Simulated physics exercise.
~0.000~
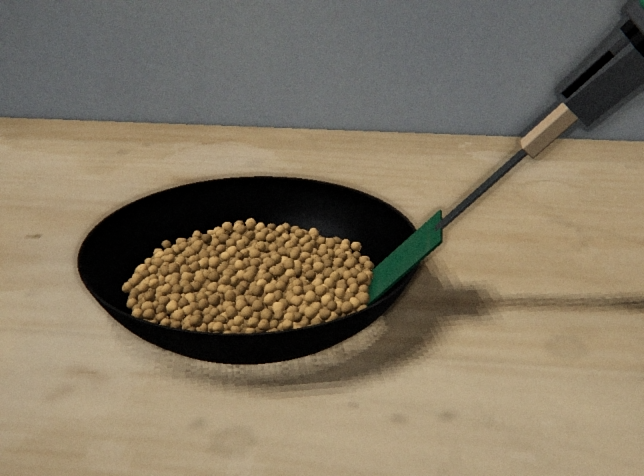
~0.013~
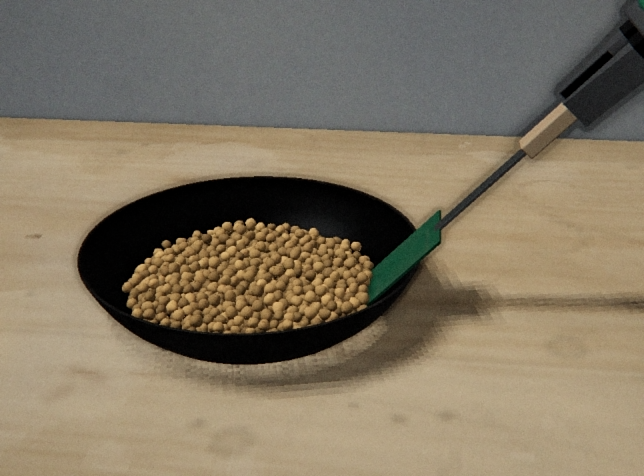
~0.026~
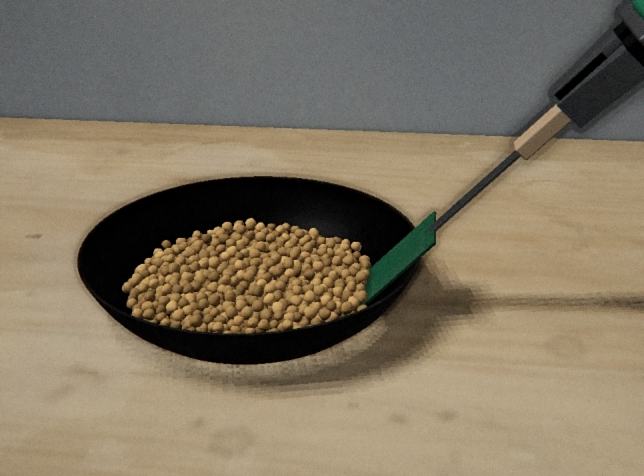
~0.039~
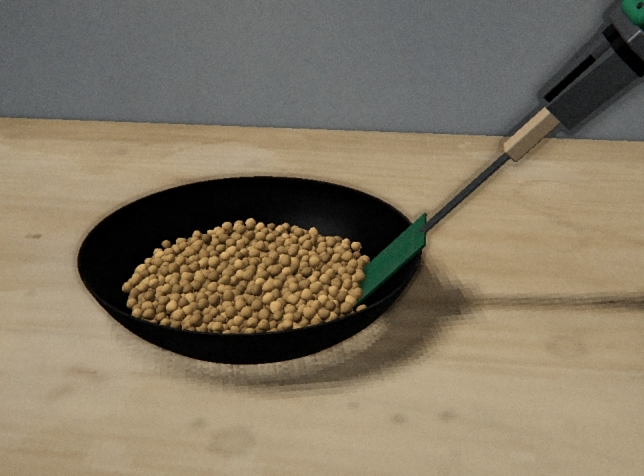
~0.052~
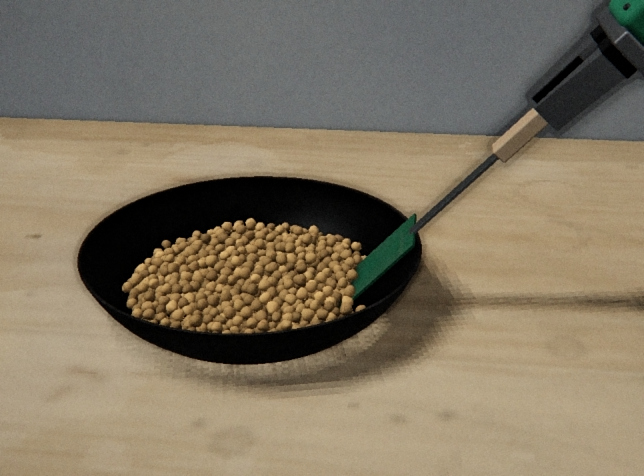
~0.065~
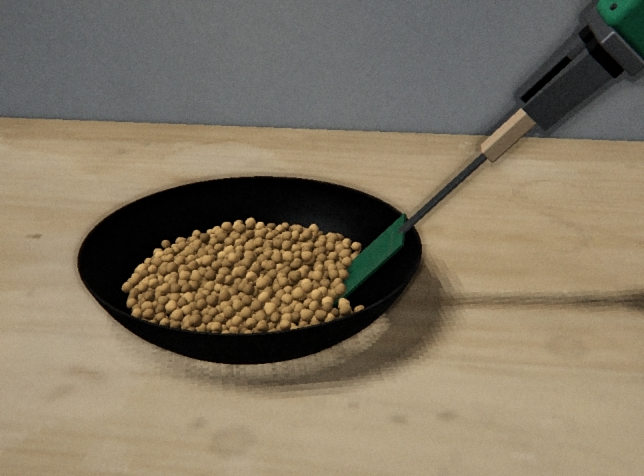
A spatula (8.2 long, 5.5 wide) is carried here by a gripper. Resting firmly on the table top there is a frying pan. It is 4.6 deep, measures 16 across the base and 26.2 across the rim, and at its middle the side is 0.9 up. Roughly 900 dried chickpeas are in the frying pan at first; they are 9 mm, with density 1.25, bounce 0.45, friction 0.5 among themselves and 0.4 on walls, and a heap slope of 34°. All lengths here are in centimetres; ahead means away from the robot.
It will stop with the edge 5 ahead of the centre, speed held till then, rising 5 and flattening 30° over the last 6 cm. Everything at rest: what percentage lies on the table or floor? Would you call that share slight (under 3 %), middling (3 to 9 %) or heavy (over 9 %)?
It is slight.
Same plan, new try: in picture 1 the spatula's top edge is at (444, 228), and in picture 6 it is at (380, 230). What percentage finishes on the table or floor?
10 per cent.
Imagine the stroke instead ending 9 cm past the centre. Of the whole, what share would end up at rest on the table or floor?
Then about 5 per cent.
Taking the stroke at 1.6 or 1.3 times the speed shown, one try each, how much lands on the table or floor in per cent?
The two tries give about 5 and 5 in a hundred.
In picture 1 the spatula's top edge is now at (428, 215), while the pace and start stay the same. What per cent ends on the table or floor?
Roughly 0%.
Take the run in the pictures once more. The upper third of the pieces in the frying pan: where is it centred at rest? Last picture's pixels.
Pixel estimate: About (183, 269).
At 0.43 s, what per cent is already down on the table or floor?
Some 0 per cent of the load.
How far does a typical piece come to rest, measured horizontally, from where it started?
Level distance of roughly 2 cm.
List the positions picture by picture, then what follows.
In the first frame, spatula top edge at (441, 225), sloping 48°; upper third of the load around (261, 273), from x 130 to 370, top at y 225; 900 in the frying pan.
In the second frame, spatula top edge at (440, 226), sloping 48°; upper third of the load around (261, 273), from x 130 to 370, top at y 225.
In the third frame, spatula top edge at (435, 227), sloping 48°; upper third of the load around (261, 272), from x 130 to 365, top at y 225.
In the fourth frame, spatula top edge at (426, 229), sloping 48°; upper third of the load around (262, 271), from x 130 to 365, top at y 225.
In the fifth frame, spatula top edge at (415, 229), sloping 48°; upper third of the load around (262, 270), from x 130 to 365, top at y 225.
In the sixth frame, spatula top edge at (404, 229), sloping 48°; upper third of the load around (261, 269), from x 130 to 365, top at y 225; 900 in the frying pan.
By 0.13 s, sloping 48°, highest piece 4 above the table; 900 in the frying pan.
By 0.20 s, sloping 34°, highest piece 6 above the table; 900 in the frying pan.
By 0.43 s, sloping 18°, highest piece 6 above the table; 899 in the frying pan, 1 on the table or floor.
By 1.48 s, sloping 18°, highest piece 4 above the table; 899 in the frying pan, 1 on the table or floor.
Final count, 899 in the frying pan, 1 on the table or floor. That is 0 % on the table or floor.
